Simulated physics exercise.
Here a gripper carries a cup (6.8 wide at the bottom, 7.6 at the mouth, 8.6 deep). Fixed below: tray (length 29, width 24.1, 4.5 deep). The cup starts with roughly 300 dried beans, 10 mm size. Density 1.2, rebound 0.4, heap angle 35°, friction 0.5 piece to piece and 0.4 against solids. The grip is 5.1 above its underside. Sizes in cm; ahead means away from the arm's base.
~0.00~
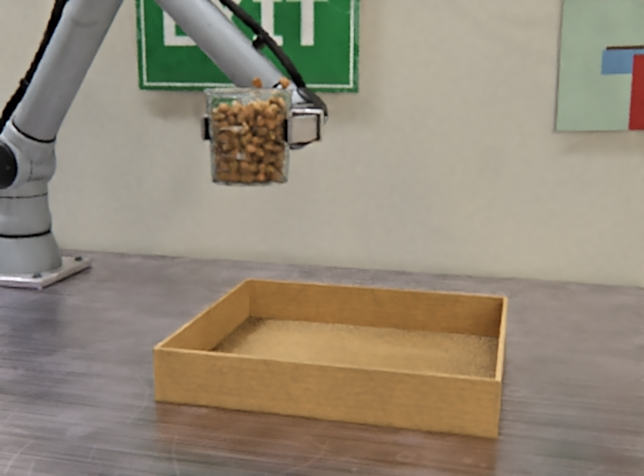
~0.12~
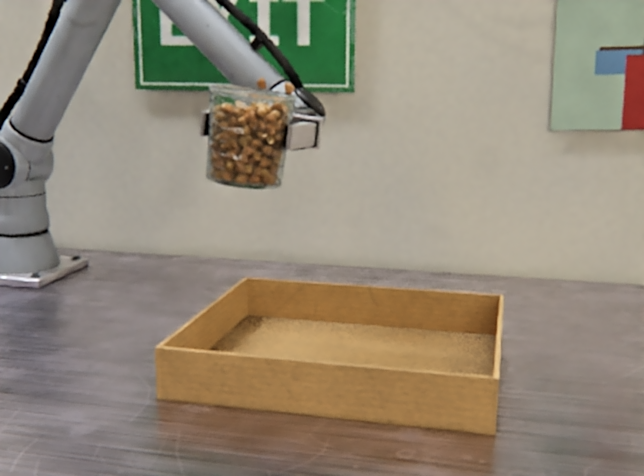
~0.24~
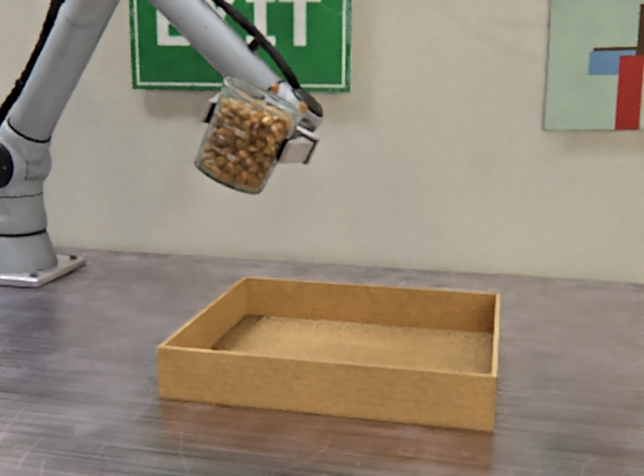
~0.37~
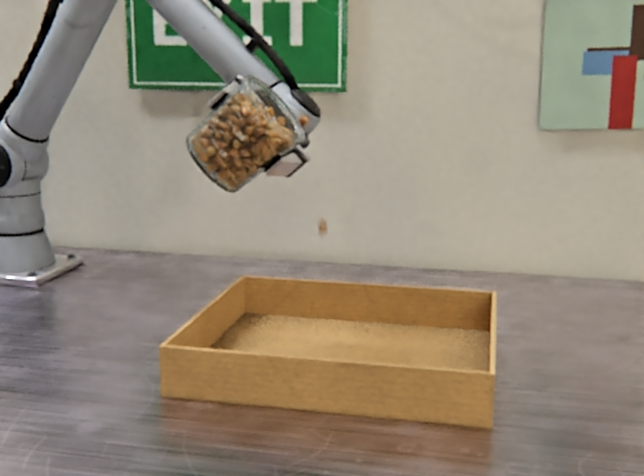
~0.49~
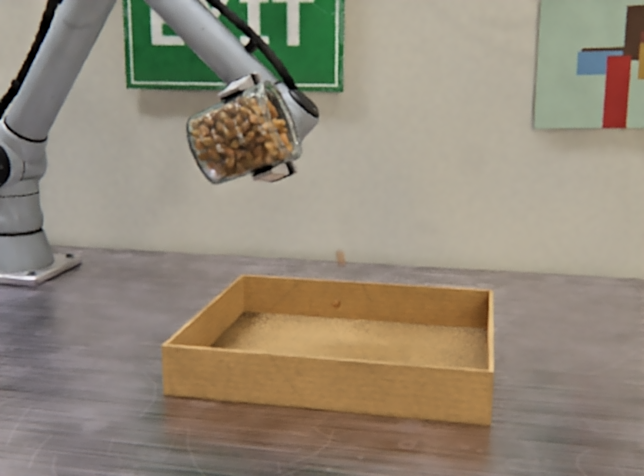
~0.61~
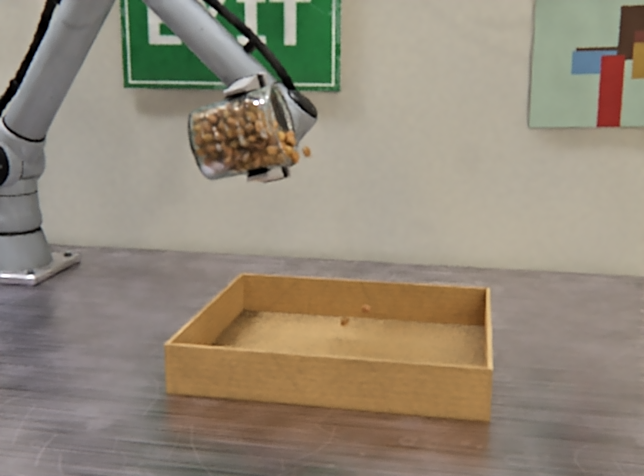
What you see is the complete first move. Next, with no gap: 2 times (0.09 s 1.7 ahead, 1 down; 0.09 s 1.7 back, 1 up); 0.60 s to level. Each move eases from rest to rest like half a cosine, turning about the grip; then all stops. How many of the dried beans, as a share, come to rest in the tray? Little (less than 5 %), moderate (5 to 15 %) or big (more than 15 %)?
In the tray the share is big, more than 15 %.
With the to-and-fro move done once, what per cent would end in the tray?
In that case some 15 per cent.
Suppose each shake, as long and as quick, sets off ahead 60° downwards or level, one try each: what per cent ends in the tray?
About 15 and 35 per cent.
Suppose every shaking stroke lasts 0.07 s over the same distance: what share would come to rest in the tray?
In that case some 25 per cent.
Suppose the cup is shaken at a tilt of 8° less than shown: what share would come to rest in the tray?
It would be near 10 per cent.
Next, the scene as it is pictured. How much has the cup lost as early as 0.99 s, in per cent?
Some 15 per cent.
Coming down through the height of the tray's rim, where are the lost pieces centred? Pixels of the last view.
Around (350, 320).
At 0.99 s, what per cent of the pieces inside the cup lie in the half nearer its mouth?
About 45 per cent.
By 0.99 s, tilted 75° forward, highest piece 25 above the table; 248 in the cup, 39 in the tray, 9 in flight or on a rim.
By 1.38 s, tilted 17° forward, highest piece 26 above the table; 238 in the cup, 58 in the tray.
By 1.77 s, level, highest piece 27 above the table; 238 in the cup, 58 in the tray.
By 2.82 s, level, highest piece 27 above the table; 238 in the cup, 58 in the tray.
Final count, 238 in the cup, 58 in the tray. That is 20 % in the tray.
